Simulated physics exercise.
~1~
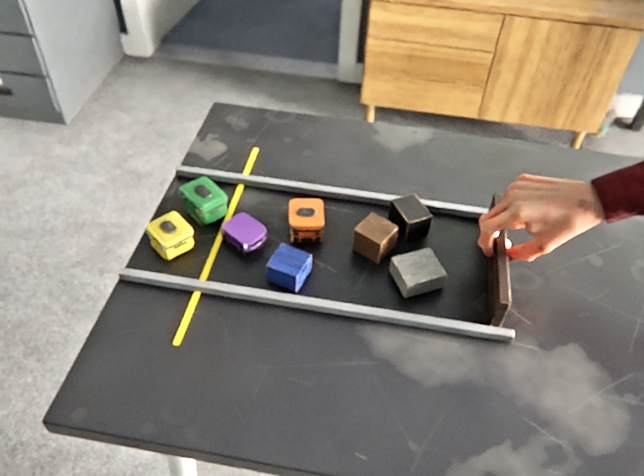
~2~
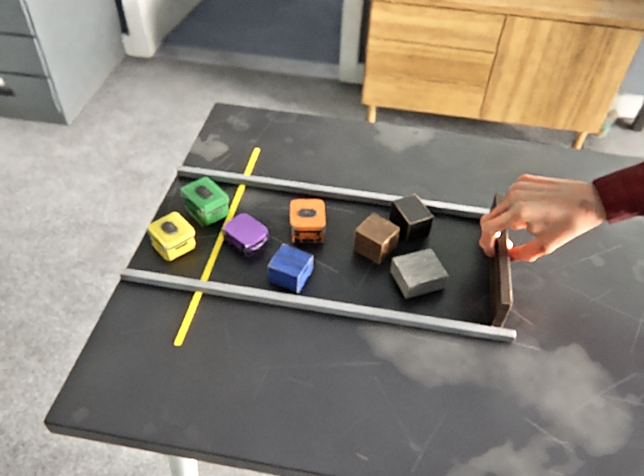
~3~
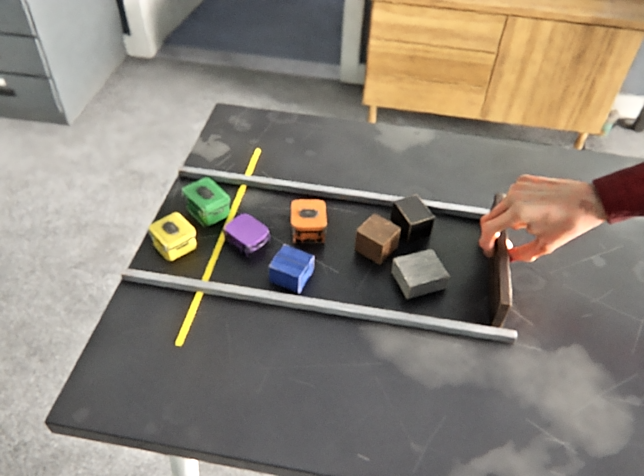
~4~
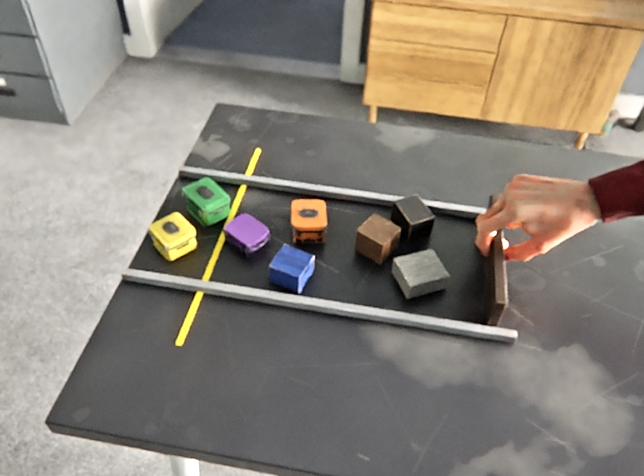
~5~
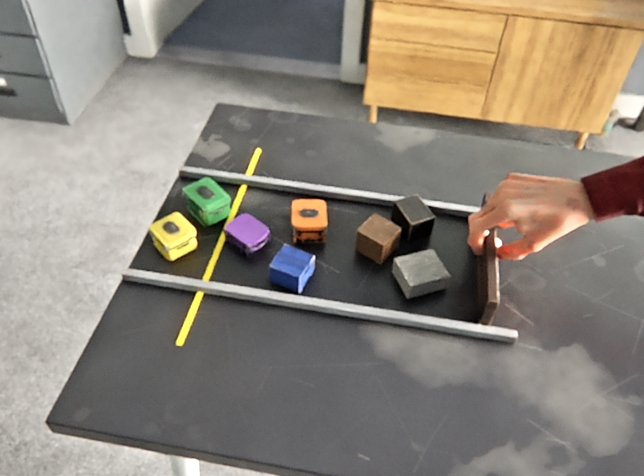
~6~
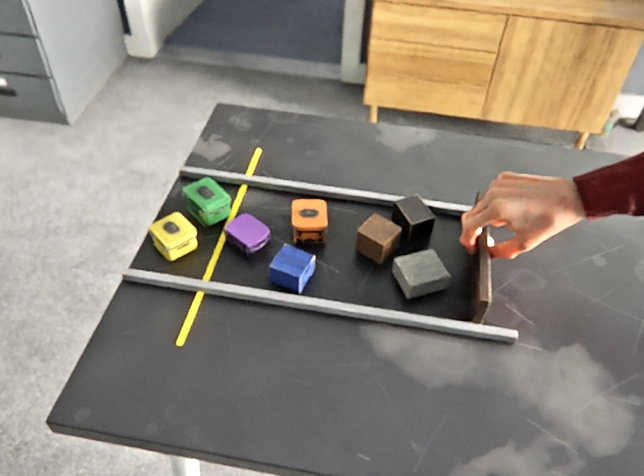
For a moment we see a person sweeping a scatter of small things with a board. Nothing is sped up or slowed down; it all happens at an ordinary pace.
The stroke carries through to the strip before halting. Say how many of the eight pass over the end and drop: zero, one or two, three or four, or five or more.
The count is one or two.
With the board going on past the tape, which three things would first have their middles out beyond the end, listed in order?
The green case, the yellow case, then the purple case.
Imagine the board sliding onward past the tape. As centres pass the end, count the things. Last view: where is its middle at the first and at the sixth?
Pixels, in order: Around (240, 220), around (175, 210).
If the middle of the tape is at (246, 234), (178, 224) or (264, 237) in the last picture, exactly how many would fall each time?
In order: 0, 5 and 0.
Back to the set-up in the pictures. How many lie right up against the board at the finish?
The figure is 3.
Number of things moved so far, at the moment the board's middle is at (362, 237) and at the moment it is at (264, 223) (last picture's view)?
I count 5 first and 8 after.
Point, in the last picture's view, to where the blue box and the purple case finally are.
You'll see the blue box at (154, 252), with the purple case at (169, 218).
Soon after, none off yet; yellow case at rest near (174, 237); green case at rest near (208, 202); purple case at rest near (248, 235).
Then, none off yet; yellow case at rest near (174, 237); green case at rest near (208, 202); purple case at rest near (247, 235).
Further on, none off yet; yellow case moving near (167, 237); green case moved about its own width near (181, 196); purple case moved about its own width near (202, 225).
At rest, the number that fall off is one or two; fallen, green case and yellow case.
